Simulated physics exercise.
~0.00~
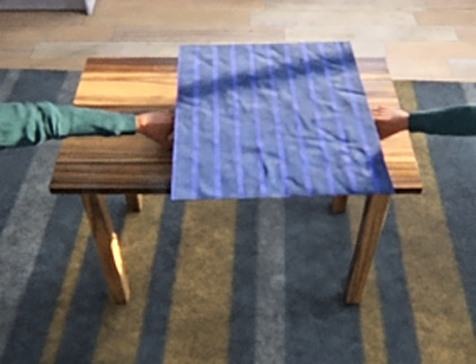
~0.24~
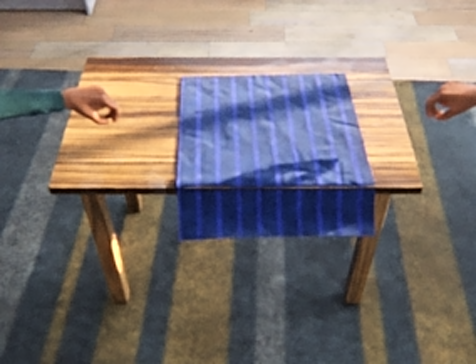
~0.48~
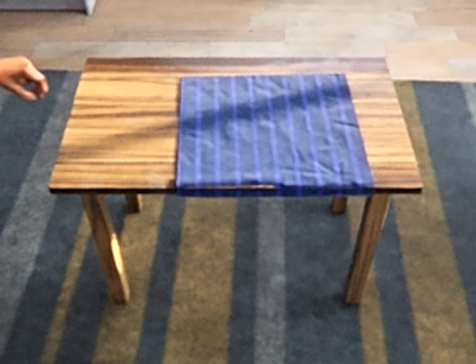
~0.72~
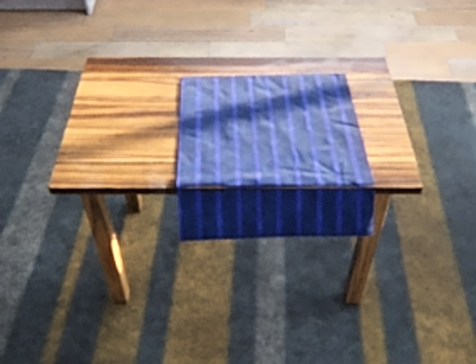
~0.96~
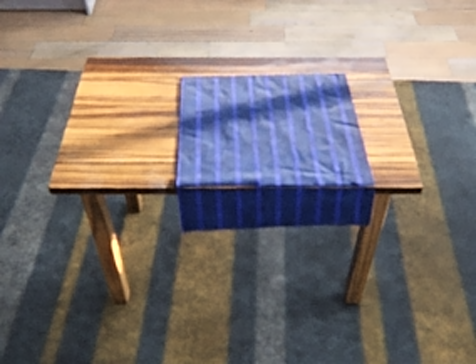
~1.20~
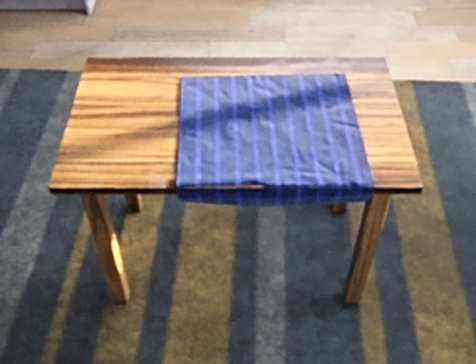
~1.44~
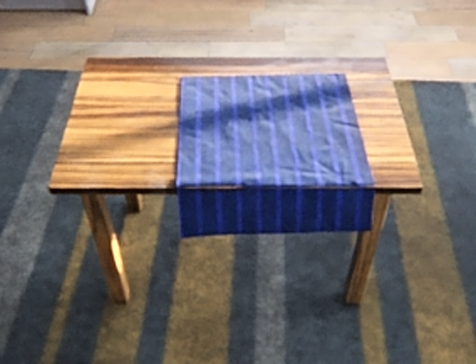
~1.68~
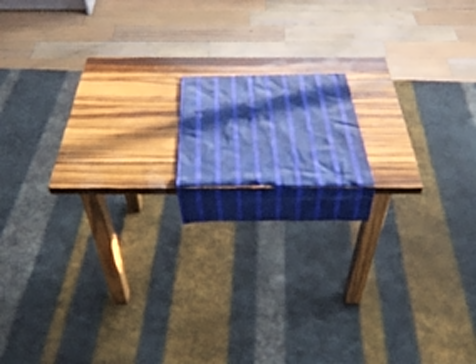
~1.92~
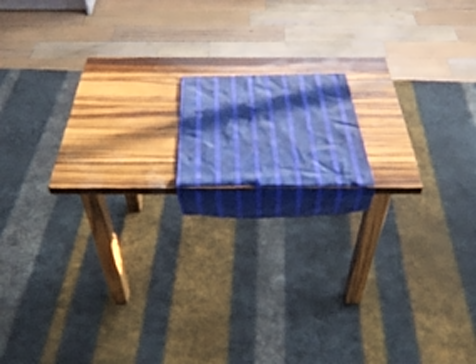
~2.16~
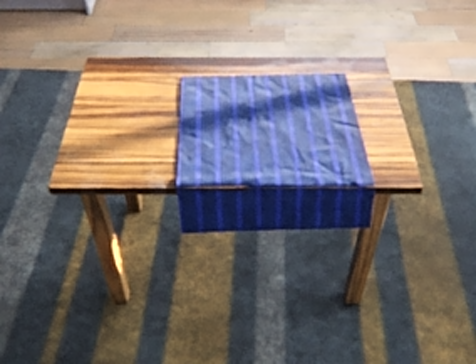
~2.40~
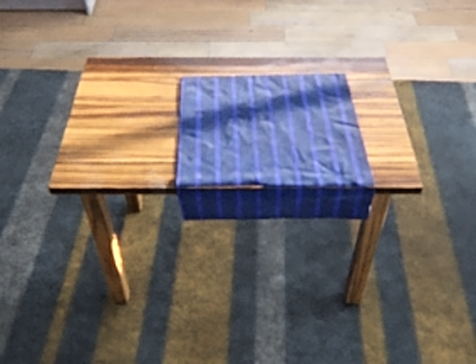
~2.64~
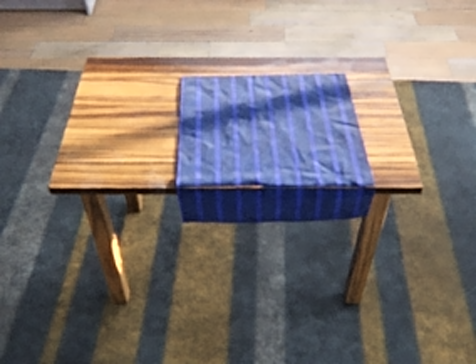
A blue striped cloth is held out flat by two hands, one at each side, above a wooden table standing on a striped rug. The hands let go and draw back, and the cloth drops onto the right half of the tabletop with its front part hanging over the near edge. As the hands leave the view, the hanging flap swings up out of sight, then comes down again. It keeps swaying back and forth, a little less each time. By the end the cloth remains on the table, its flap still draped over the edge.
